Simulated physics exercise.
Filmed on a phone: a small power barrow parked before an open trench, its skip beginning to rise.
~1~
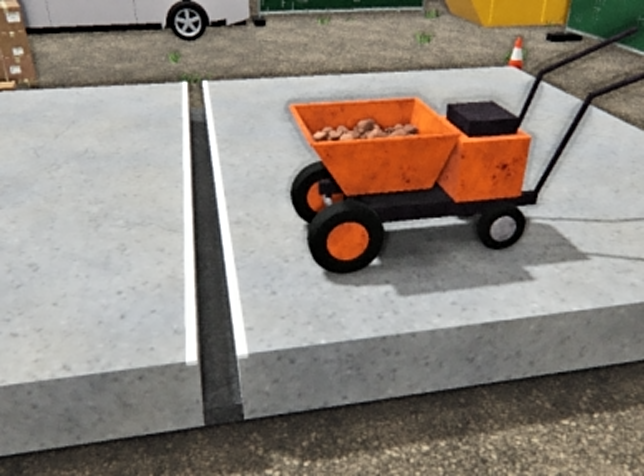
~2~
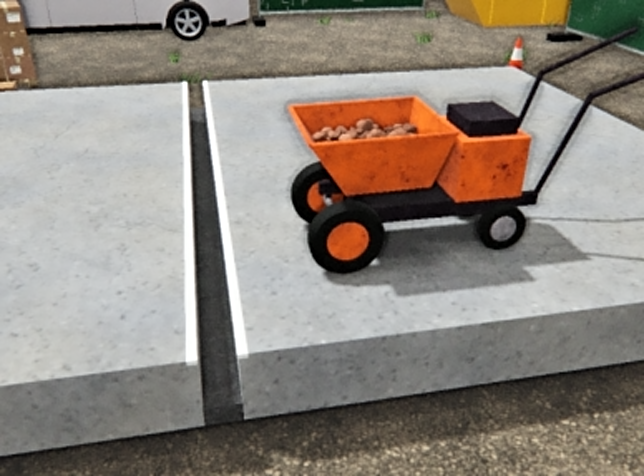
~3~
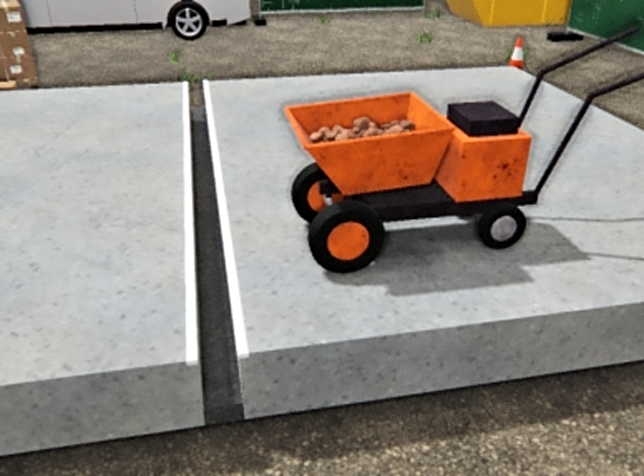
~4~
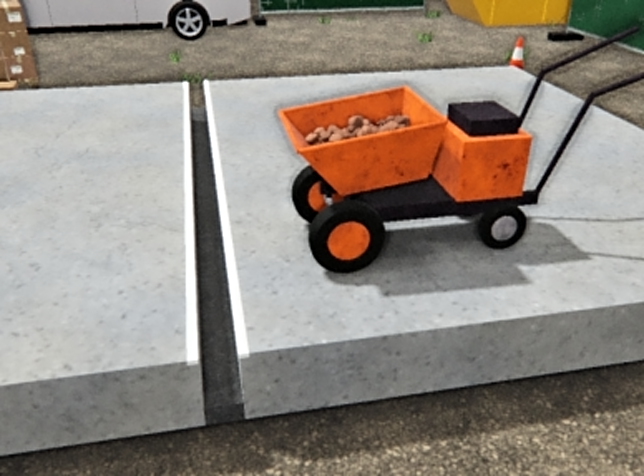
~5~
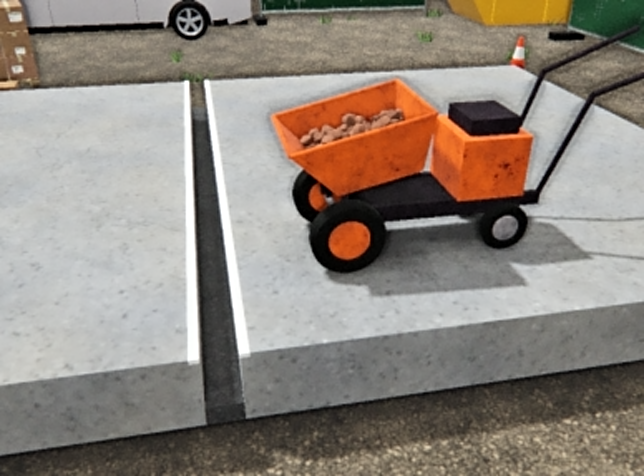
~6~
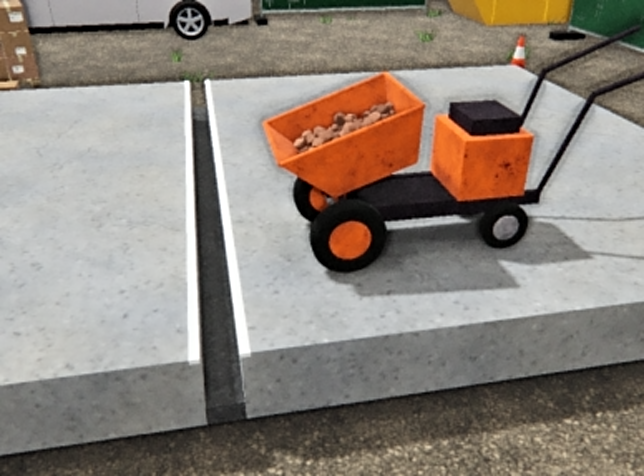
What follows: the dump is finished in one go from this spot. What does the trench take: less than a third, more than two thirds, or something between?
The trench takes more than two thirds.
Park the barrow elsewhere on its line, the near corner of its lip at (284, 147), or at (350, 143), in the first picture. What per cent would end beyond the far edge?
About 30 and 0 per cent.
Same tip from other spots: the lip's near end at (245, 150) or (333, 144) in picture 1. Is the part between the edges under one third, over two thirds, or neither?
At the first place under a third, at the second between a third and two thirds.
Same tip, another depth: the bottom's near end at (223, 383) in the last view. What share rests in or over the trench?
Close to 60 per cent.
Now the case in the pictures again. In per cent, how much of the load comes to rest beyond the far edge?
It comes to 5 per cent or so.
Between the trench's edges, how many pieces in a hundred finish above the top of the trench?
Roughly 5 in a hundred.
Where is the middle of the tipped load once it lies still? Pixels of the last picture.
Around (215, 283).
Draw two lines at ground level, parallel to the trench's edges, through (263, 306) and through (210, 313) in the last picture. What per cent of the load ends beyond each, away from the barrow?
About 90 and 30 per cent.
Shortly afterwards, skip tipped steeply; the whole lot in the skip.
Next, skip tipped right over; the bulk in the skip; only a few short of the trench; a little in or heaped over the trench.
Some moments later, skip tipped right over; near a quarter in the skip; a little short of the trench; near two thirds in or heaped over the trench; only a few beyond it.
In the end, skip tipped right over; a little in the skip; a little short of the trench; the bulk in or heaped over the trench; only a few beyond it.
